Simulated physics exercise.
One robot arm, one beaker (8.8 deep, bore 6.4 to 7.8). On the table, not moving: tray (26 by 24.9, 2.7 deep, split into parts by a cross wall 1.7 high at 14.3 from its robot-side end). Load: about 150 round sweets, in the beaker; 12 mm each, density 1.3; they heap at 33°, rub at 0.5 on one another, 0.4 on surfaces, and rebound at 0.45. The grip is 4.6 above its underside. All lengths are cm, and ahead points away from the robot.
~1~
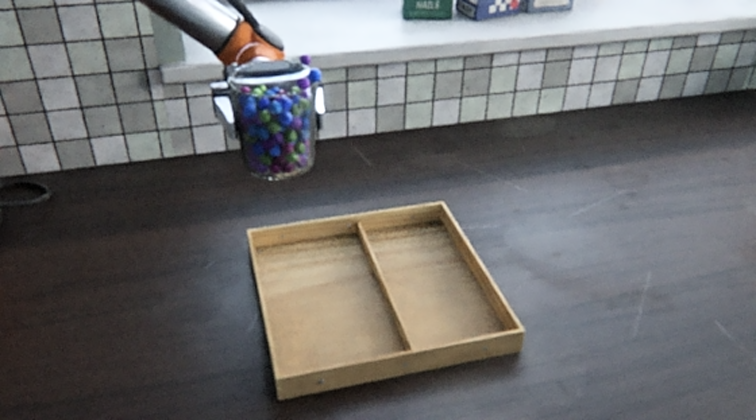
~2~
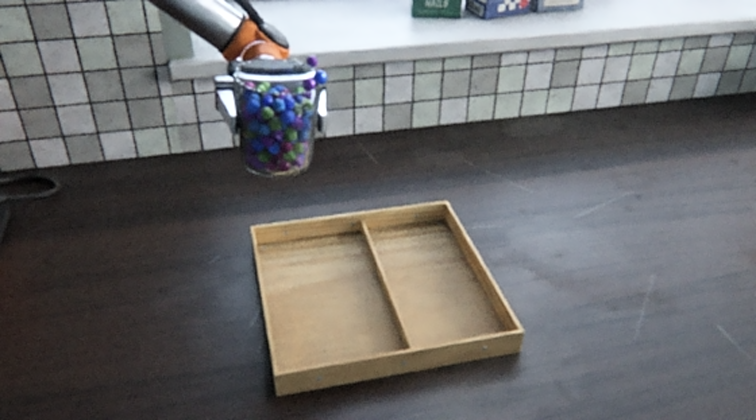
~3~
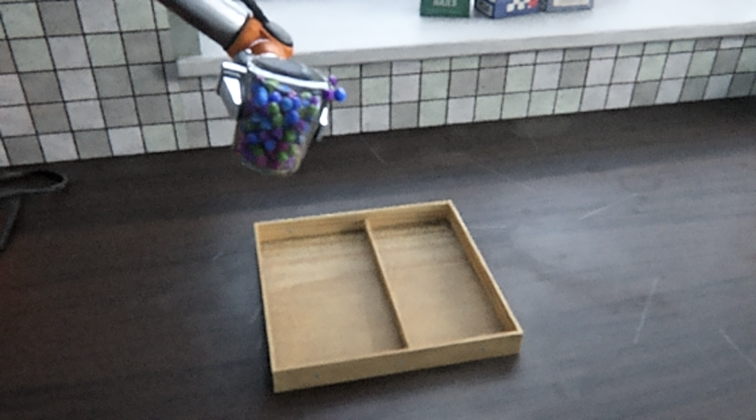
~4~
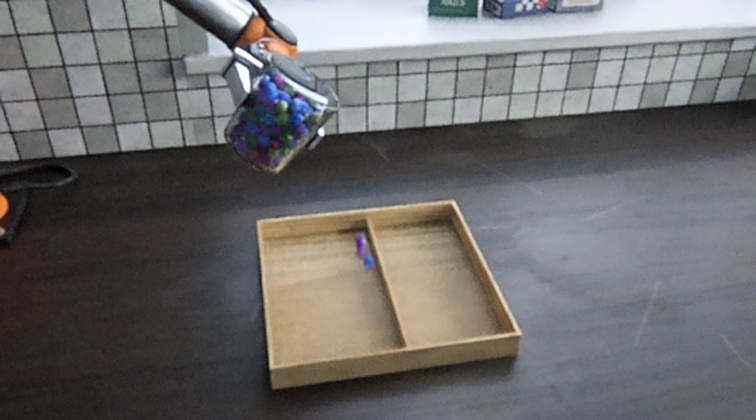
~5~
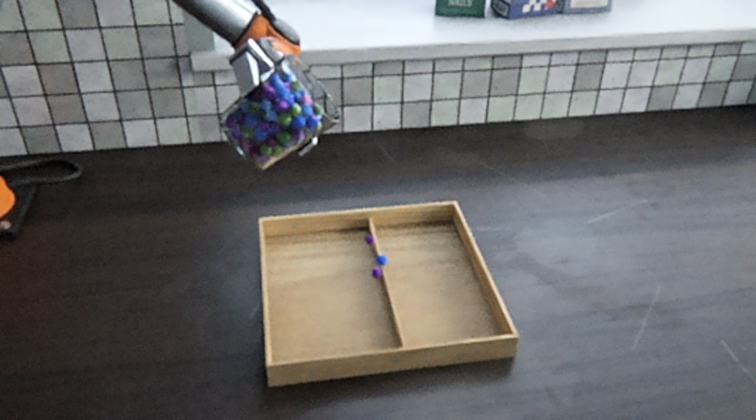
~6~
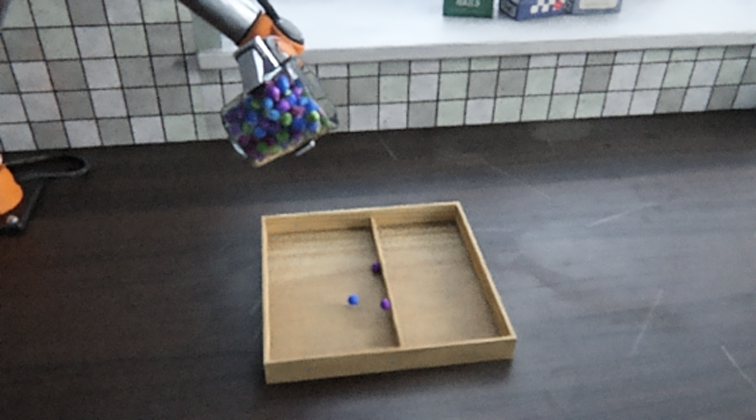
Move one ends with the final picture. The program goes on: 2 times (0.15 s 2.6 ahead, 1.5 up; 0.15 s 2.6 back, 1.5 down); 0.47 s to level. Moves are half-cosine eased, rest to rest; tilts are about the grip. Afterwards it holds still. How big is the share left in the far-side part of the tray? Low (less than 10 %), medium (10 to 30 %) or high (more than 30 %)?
In the far-side part of the tray the share is low, less than 10 %.
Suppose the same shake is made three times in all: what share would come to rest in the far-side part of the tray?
In that case some 0 per cent.
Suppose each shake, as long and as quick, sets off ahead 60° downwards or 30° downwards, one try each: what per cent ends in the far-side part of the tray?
About 0 and 0 per cent.
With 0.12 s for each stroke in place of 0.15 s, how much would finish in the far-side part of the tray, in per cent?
Then about 5 per cent.
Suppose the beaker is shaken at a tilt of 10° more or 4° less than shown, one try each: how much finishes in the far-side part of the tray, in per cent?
Some 5 and 0 per cent.
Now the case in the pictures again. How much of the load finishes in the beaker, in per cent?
Some 90 per cent.
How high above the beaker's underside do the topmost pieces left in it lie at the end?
Some 8.5 cm.
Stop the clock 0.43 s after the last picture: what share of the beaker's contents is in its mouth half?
Some 45 per cent.
Then, 0.43 s after the last picture, tilted 58° forward, highest piece 28 above the table; 146 in the beaker, 6 in the robot-side part.
Then, 0.86 s after the last picture, tilted 25° forward, highest piece 27 above the table; 138 in the beaker, 10 in the robot-side part, 3 in the far-side part, 1 in flight or on a rim.
Then, 1.27 s after the last picture, level, highest piece 29 above the table; 138 in the beaker, 11 in the robot-side part, 3 in the far-side part.
Then, 2.32 s after the last picture, level, highest piece 29 above the table; 138 in the beaker, 11 in the robot-side part, 3 in the far-side part.
Final count, 138 in the beaker, 11 in the robot-side part, 3 in the far-side part. That is 2 % in the far-side part of the tray.
